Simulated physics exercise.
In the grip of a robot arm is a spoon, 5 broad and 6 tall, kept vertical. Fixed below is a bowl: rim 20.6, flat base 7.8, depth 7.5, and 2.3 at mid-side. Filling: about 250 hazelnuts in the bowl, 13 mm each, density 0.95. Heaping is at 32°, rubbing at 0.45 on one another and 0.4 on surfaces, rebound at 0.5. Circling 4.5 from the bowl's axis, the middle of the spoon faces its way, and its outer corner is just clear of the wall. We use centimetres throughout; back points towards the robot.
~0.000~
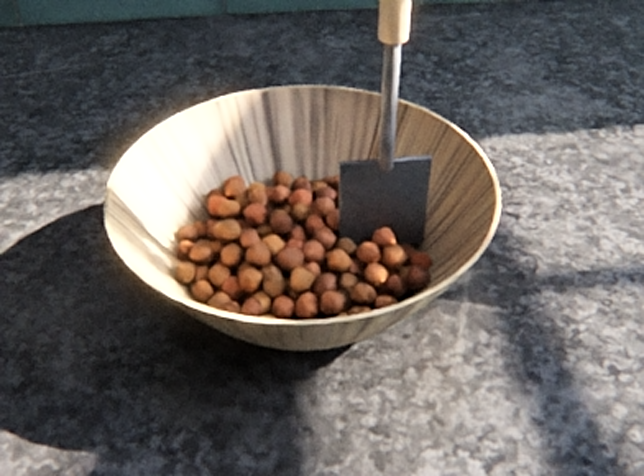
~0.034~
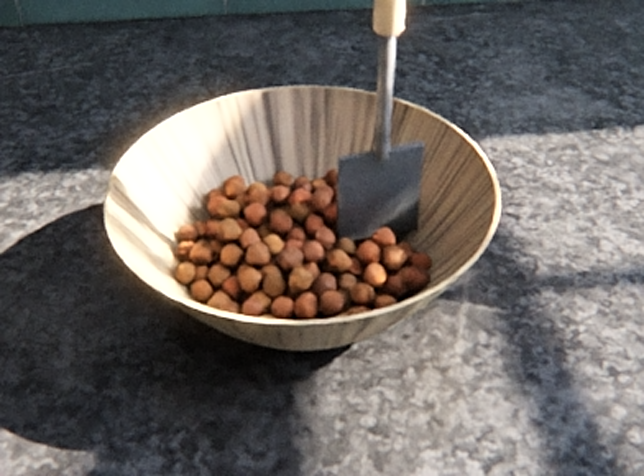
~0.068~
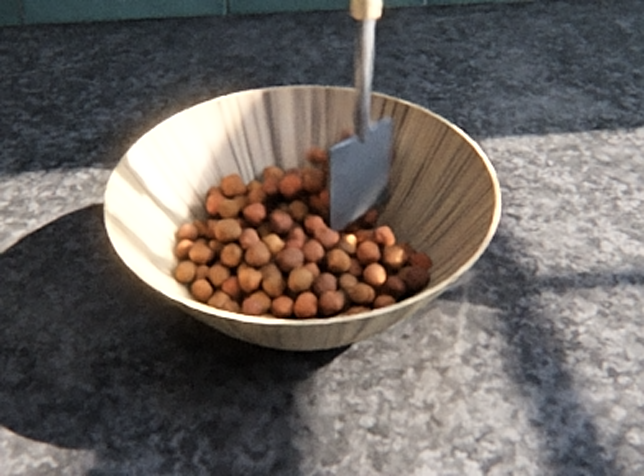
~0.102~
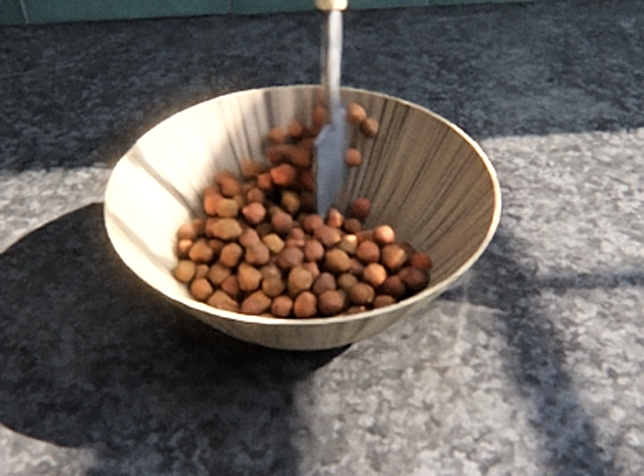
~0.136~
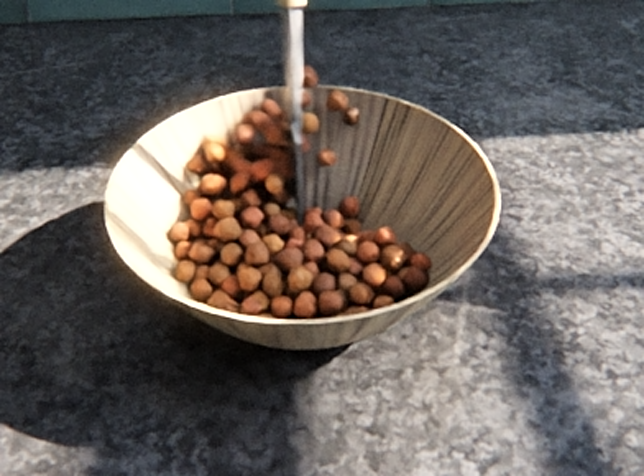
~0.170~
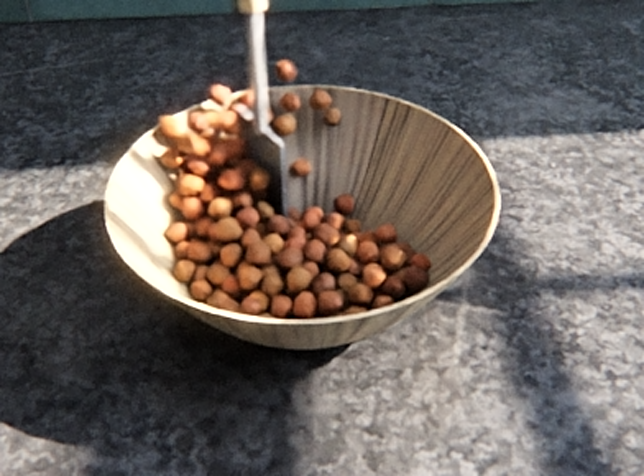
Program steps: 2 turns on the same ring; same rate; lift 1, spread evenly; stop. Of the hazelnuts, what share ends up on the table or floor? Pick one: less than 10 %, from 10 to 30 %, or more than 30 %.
From 10 to 30 %.
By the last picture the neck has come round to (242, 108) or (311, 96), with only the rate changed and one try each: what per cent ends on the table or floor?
Roughly 25 and 5 percent, in that order.
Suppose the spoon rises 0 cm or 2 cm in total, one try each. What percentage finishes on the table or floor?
Roughly 25 and 10 per cent.
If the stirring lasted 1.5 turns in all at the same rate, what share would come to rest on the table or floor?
It would be around 15 percent.
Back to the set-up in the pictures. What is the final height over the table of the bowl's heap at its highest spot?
Height: Roughly 6.0 cm.
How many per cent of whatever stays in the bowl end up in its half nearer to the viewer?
50 %.
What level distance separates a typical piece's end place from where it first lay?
Around 7 centimetres.
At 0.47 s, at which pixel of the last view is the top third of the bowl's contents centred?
Look near (405, 210) for its middle.
After 0.47 s, 353° round, highest piece 10 above the table; 230 in the bowl, 15 on the table or floor, 3 in flight or on the tool.
After 0.76 s, 227° round, highest piece 9 above the table; 218 in the bowl, 27 on the table or floor, 3 in flight or on the tool.
After 1.11 s, 0° round, highest piece 6 above the table; 210 in the bowl, 38 on the table or floor.
After 1.81 s, 0° round, highest piece 6 above the table; 210 in the bowl, 38 on the table or floor.
In the end, 210 in the bowl, 38 on the table or floor. That is 15 % on the table or floor.
